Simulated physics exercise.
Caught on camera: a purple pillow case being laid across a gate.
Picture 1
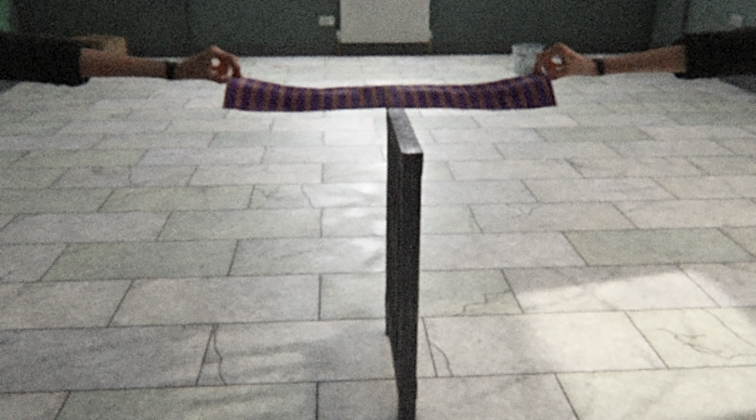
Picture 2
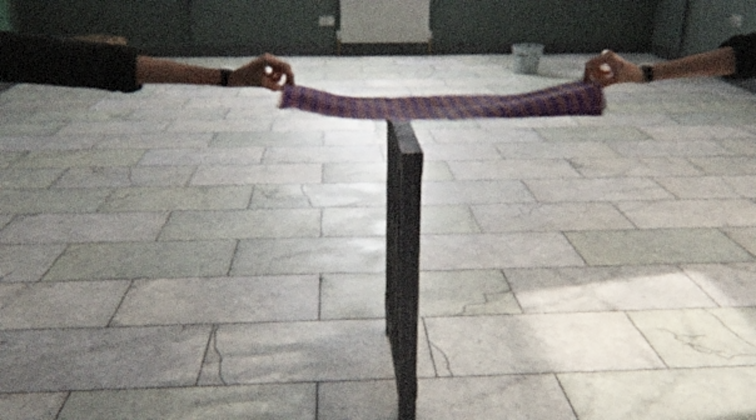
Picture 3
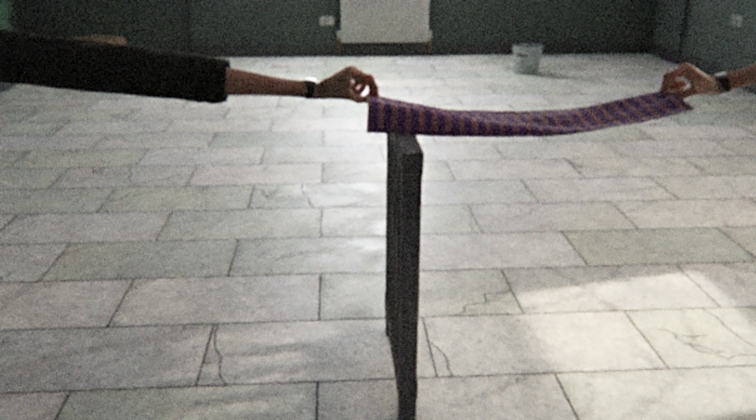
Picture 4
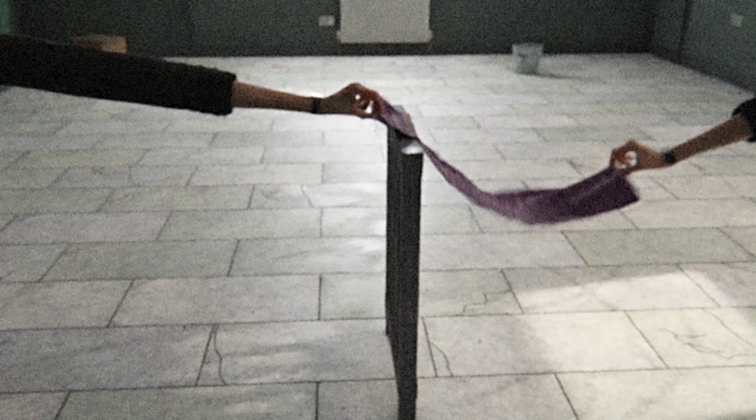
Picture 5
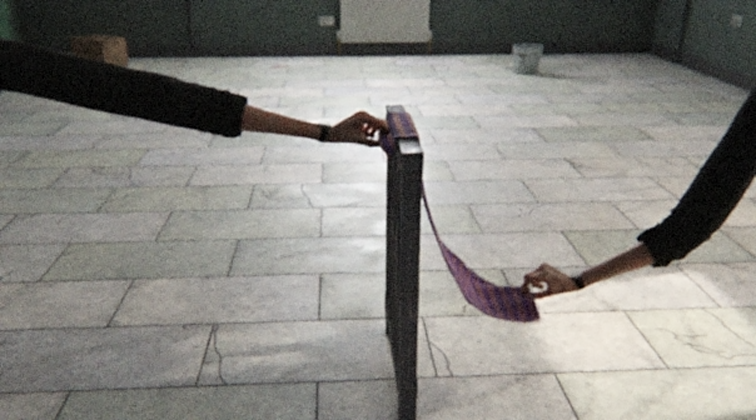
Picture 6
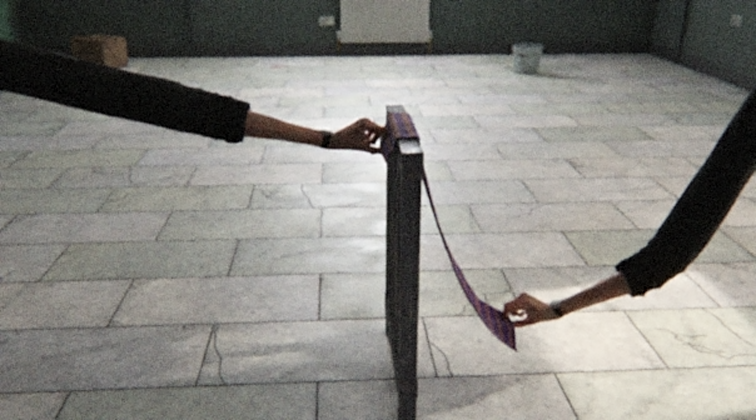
Purple cloth held by two hands shifting right above a narrow upright post, then lowered over its top, right end drawn down.
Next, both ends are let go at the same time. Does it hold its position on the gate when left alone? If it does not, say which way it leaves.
No, it goes right.
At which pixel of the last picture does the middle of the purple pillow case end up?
Middle: (433, 370).
Then, 0.30 s later than the last view, pillow case clear of the top and falling near (437, 276).
Then, 0.54 s later than the last view, pillow case in a heap on the floor near (434, 368).
Finally, pillow case in a heap on the floor near (433, 370). The purple pillow case is pulled rightwards.
